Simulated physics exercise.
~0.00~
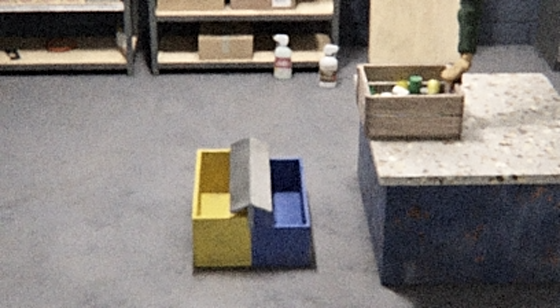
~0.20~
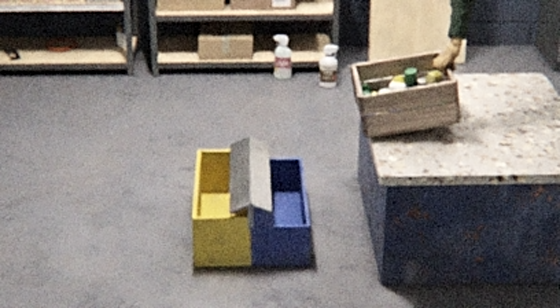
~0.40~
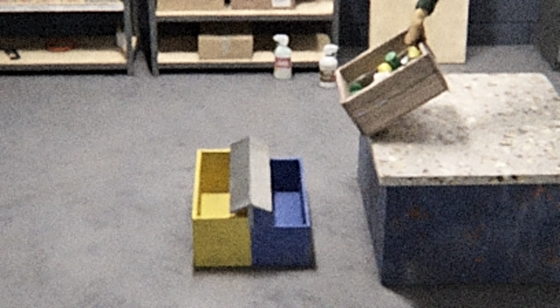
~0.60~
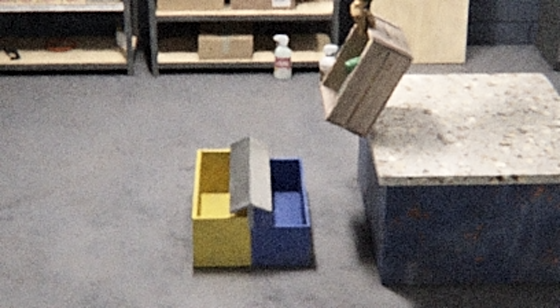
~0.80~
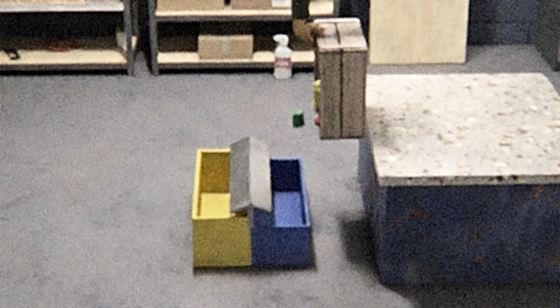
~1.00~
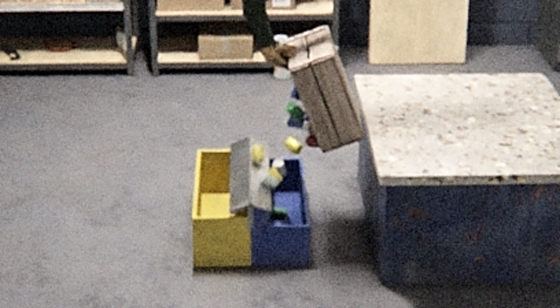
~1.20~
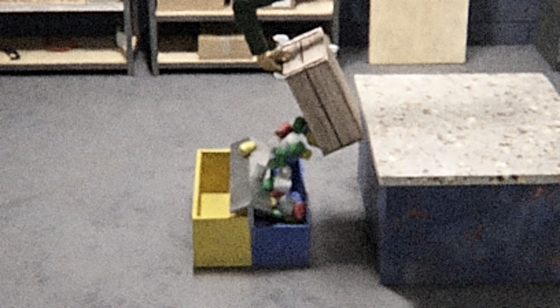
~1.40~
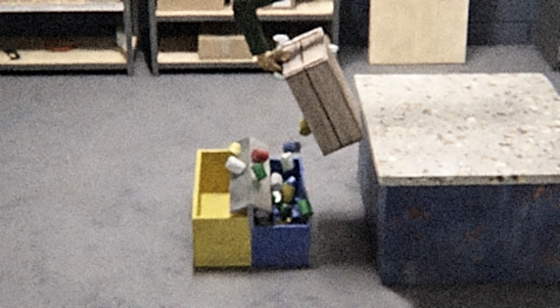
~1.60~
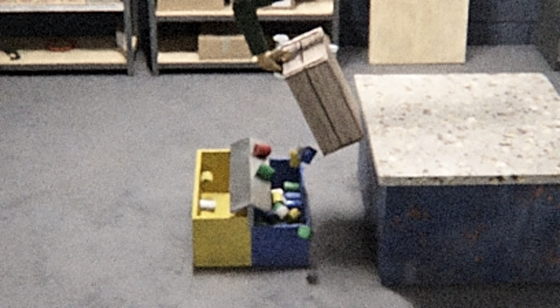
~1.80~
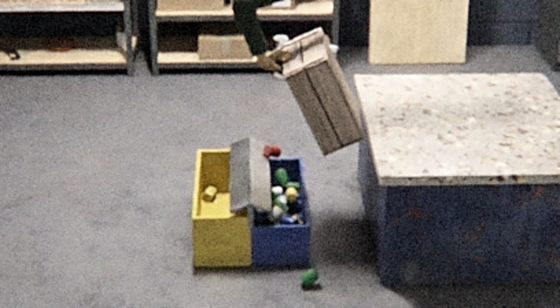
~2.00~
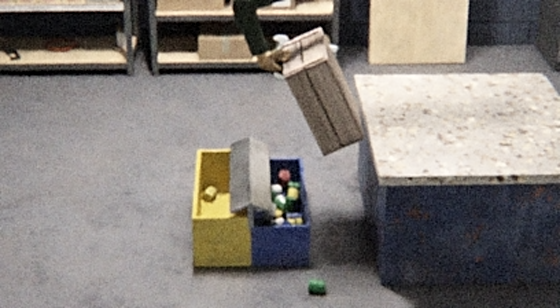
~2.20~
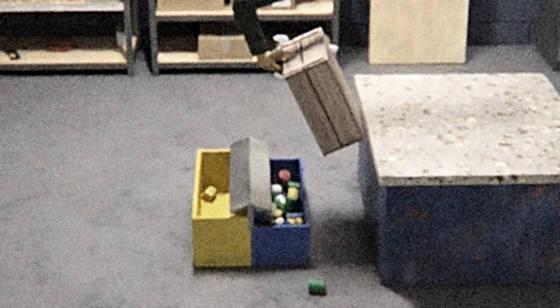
A hand tips a wooden crate, spilling small jars mostly into the blue box.
